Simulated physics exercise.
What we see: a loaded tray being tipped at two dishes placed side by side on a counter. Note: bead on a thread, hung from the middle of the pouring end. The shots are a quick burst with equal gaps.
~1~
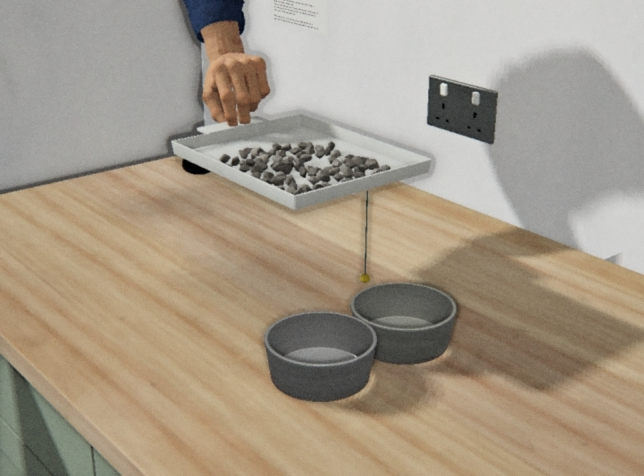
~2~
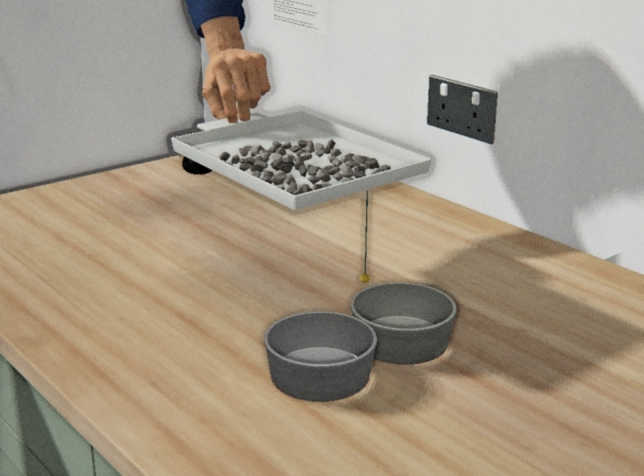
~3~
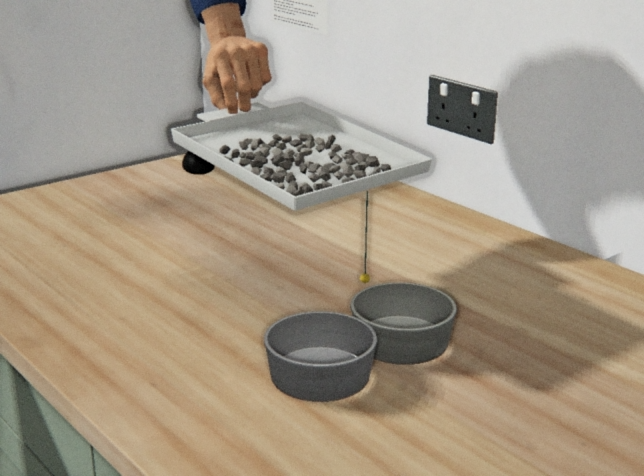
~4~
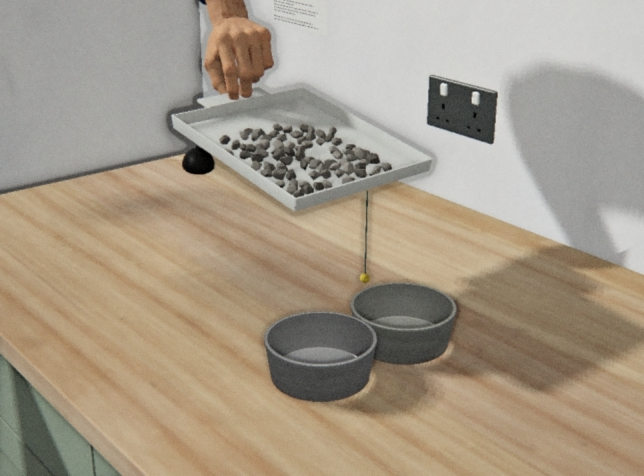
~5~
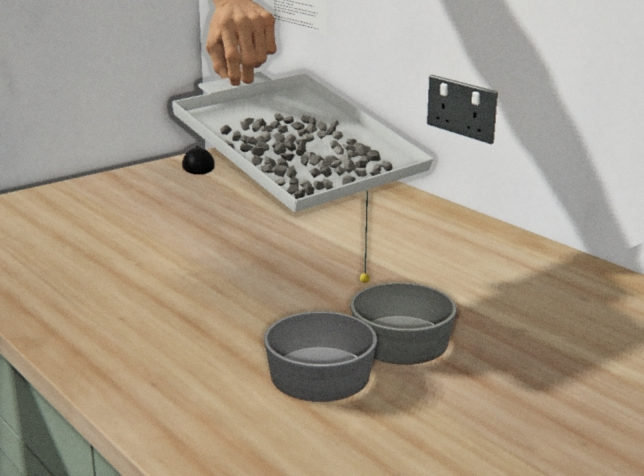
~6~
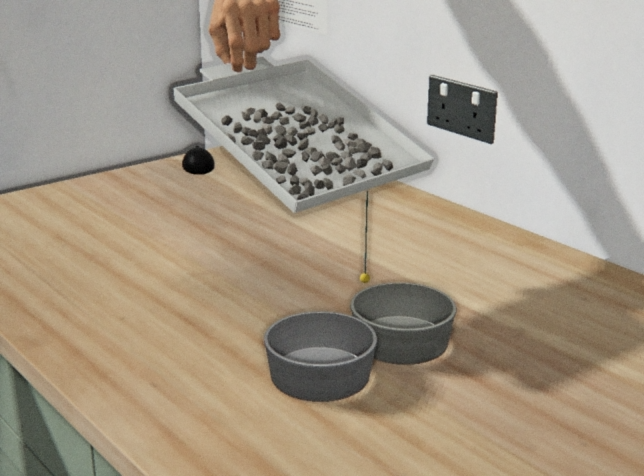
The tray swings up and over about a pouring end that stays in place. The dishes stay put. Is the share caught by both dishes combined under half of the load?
No: Dishes get most.
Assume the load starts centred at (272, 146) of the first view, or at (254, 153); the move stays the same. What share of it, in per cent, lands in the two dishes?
First case: Some 90 %; second case: Some 90 %.
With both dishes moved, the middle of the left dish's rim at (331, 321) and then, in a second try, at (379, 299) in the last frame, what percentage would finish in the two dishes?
The first position comes out at 80 per cent, the other at 40 per cent.
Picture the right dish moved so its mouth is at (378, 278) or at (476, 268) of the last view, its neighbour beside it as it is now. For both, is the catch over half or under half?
In the first position shy of half, in the second shy of half.
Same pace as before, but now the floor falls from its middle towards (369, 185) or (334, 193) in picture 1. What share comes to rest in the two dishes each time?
In order, some 70 % and some 90 %.
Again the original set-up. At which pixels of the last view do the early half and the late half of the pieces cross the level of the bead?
Roughly (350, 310) first, then roughly (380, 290).
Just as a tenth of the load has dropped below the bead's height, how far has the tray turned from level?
That happens at close to 85 degrees.
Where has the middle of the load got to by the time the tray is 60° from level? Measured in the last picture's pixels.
In the last view, the load is centred near (340, 161).
Soon after the last picture, tray tipped steeply; all on the tray.
A little later, tray tipped right over; about half on the tray; about a quarter in the left dish; a small part in the right dish; a stray few outside both; about a quarter in the air.
Later still, tray tipped past a quarter turn; about half in the left dish; about half in the right dish; a small part outside both.
At rest, tray tipped past a quarter turn; about half in the left dish; about half in the right dish; a small part outside both.
